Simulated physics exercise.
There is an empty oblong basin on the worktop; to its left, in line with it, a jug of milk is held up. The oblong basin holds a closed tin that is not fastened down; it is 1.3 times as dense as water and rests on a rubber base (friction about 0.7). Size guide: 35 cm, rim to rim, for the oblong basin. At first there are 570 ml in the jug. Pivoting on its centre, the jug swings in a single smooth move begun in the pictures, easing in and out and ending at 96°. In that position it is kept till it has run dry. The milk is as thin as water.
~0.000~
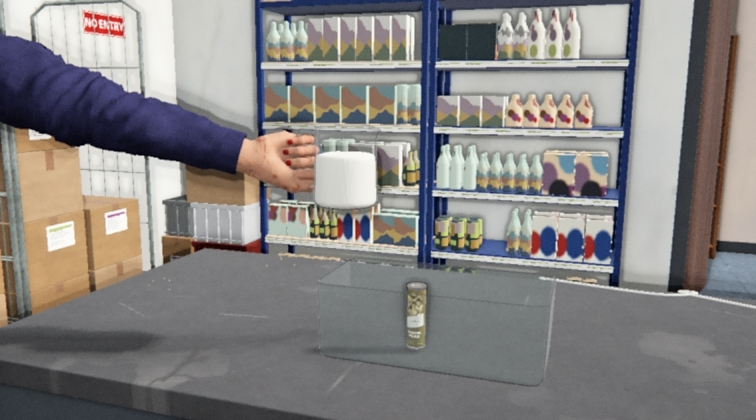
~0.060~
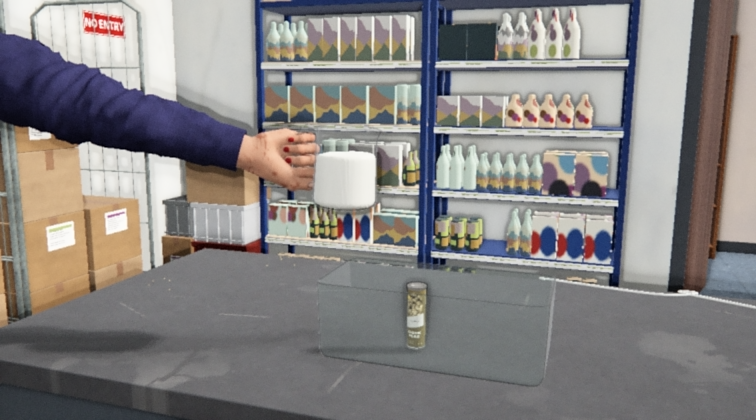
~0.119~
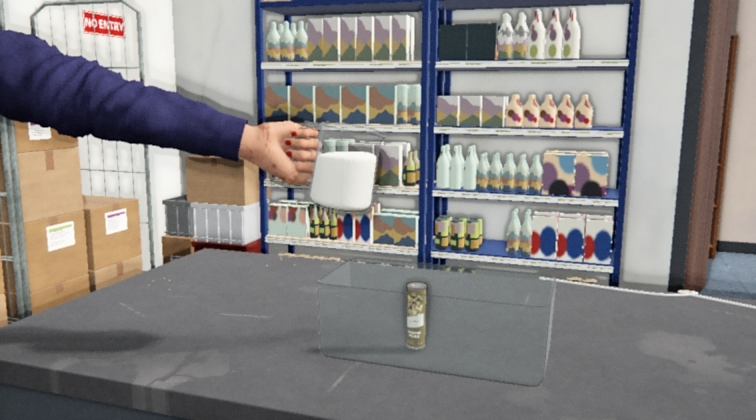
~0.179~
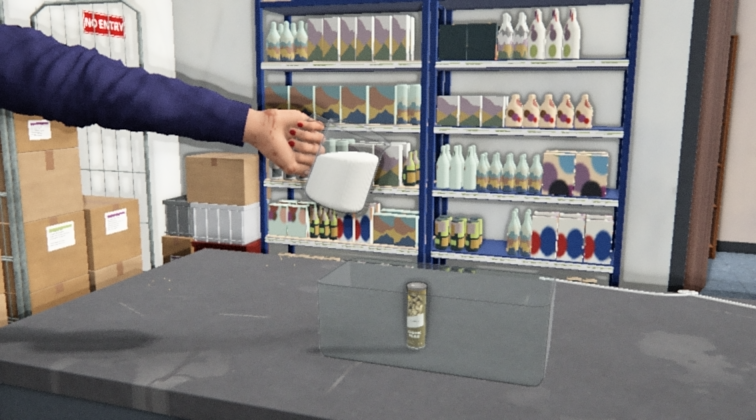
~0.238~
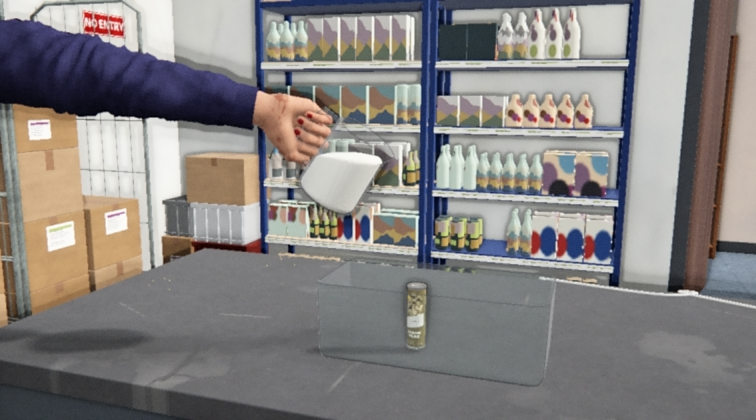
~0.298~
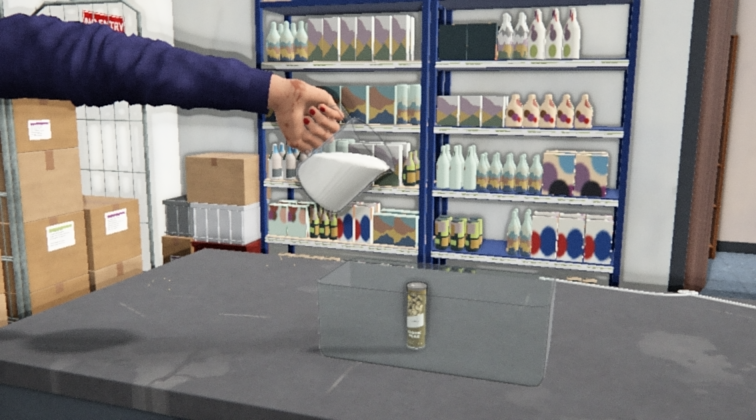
An arm in a dark blue sleeve held a white jug above a worktop, then smoothly tilted it to the right, toward a clear oblong basin with a small tin standing inside.
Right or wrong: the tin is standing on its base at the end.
Right, it is standing.
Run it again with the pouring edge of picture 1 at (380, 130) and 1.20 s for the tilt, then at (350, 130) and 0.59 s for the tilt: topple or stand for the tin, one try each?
In the first try it remains standing; in the second it comes down.
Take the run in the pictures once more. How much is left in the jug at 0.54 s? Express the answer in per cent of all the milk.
About 72 percent.
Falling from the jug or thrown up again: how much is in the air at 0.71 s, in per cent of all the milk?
Something like 26 per cent is in the air then.
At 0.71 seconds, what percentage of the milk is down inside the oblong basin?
Around 40 in a hundred.
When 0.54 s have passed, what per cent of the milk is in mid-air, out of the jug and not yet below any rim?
Roughly 26 percent.
By 0.54 s the tilt is 94° and 71 per cent is still to pour; the tin stands where it began.
By 0.71 s the tilt is 96° and 34 per cent is still to pour; the tin stands where it began.
By 0.89 s the tilt is 96° and 16 per cent is still to pour; the tin stands where it began.
By 1.09 s the tilt is 96° and 8 per cent is still to pour; the tin stands where it began.
At rest the tin stands where it began.
